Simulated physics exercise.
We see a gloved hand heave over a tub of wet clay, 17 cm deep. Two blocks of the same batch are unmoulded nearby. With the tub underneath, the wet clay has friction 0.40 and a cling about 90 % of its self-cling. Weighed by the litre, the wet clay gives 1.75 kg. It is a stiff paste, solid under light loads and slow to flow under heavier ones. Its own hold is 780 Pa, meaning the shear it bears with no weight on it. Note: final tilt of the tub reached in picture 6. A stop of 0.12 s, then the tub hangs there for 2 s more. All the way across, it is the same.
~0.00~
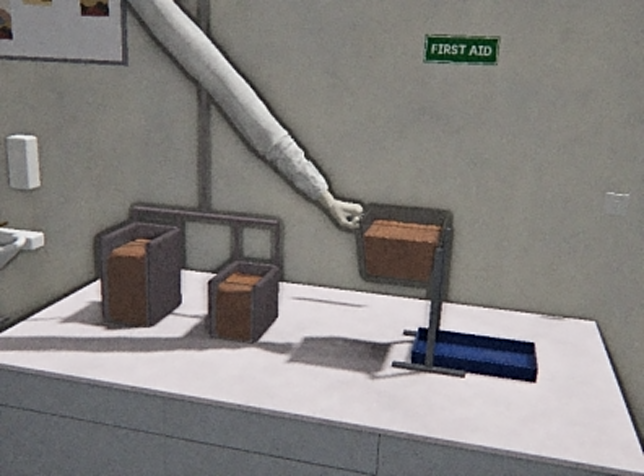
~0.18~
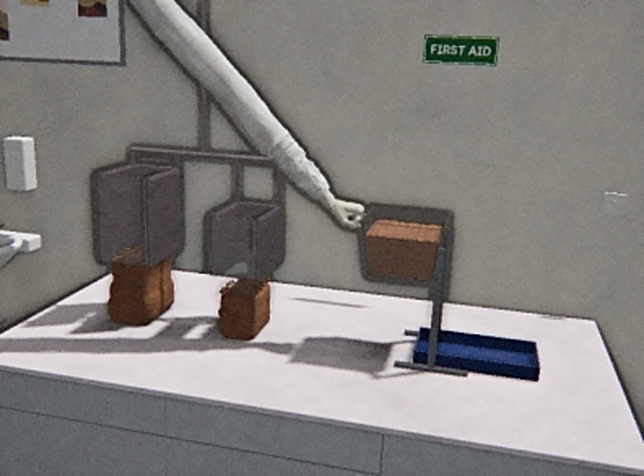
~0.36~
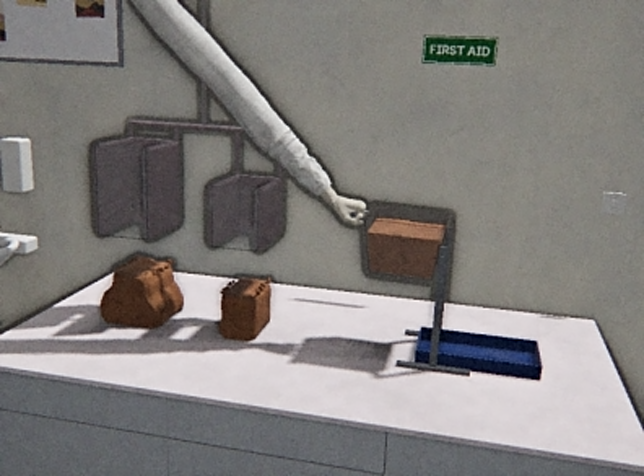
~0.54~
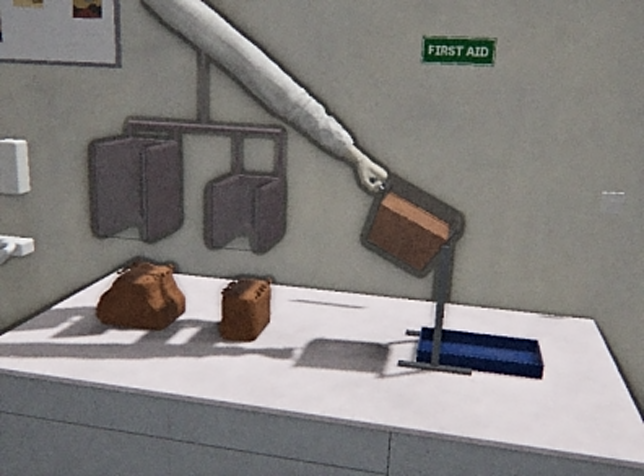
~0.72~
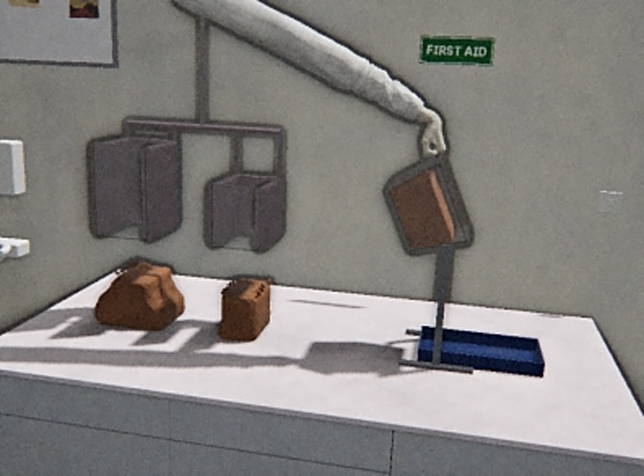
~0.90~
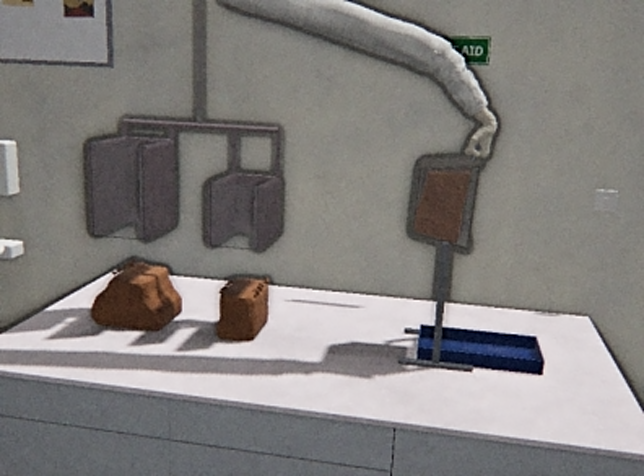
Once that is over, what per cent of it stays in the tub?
Some 39 per cent stays in the tub.
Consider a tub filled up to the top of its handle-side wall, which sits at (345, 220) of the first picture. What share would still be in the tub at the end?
Some 35 per cent, I reckon.
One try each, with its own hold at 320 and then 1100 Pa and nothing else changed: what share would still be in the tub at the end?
Going in order, it's 30 % and then 25 %.
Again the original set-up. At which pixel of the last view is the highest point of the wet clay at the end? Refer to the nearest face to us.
(445, 210).
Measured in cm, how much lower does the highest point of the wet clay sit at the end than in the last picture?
About 12 cm.
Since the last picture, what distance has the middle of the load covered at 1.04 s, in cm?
Looks like around 5 cm to me.
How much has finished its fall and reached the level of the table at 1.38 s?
At that moment, near 2 % is down.
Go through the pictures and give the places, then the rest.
In the first frame, handle-side rim at (362, 222), tilt 0 degrees; crest of the wet clay at (385, 237); block heights 27 cm, 17 cm (left to right).
In the second frame, handle-side rim at (364, 221), tilt 0 degrees; crest of the wet clay at (387, 236); block heights 25 cm, 17 cm (left to right).
In the third frame, handle-side rim at (366, 218), tilt 2 degrees; crest of the wet clay at (368, 232); block heights 20 cm, 17 cm (left to right).
In the fourth frame, handle-side rim at (386, 189), tilt 26 degrees; crest of the wet clay at (381, 204); block heights 19 cm, 17 cm (left to right).
In the fifth frame, handle-side rim at (440, 164), tilt 66 degrees; crest of the wet clay at (428, 173); block heights 19 cm, 17 cm (left to right).
In the sixth frame, handle-side rim at (480, 167), tilt 93 degrees; crest of the wet clay at (466, 174); block heights 19 cm, 17 cm (left to right).
After 1.04 s, the tub is at 93 degrees and holds 92 %.
After 1.21 s, the tub is at 93 degrees and holds 50 %.
After 1.38 s, the tub is at 93 degrees and holds 39 %.
After 1.55 s, the tub is at 93 degrees and holds 39 %.
After 2.90 s, the tub is at 93 degrees and holds 39 %.
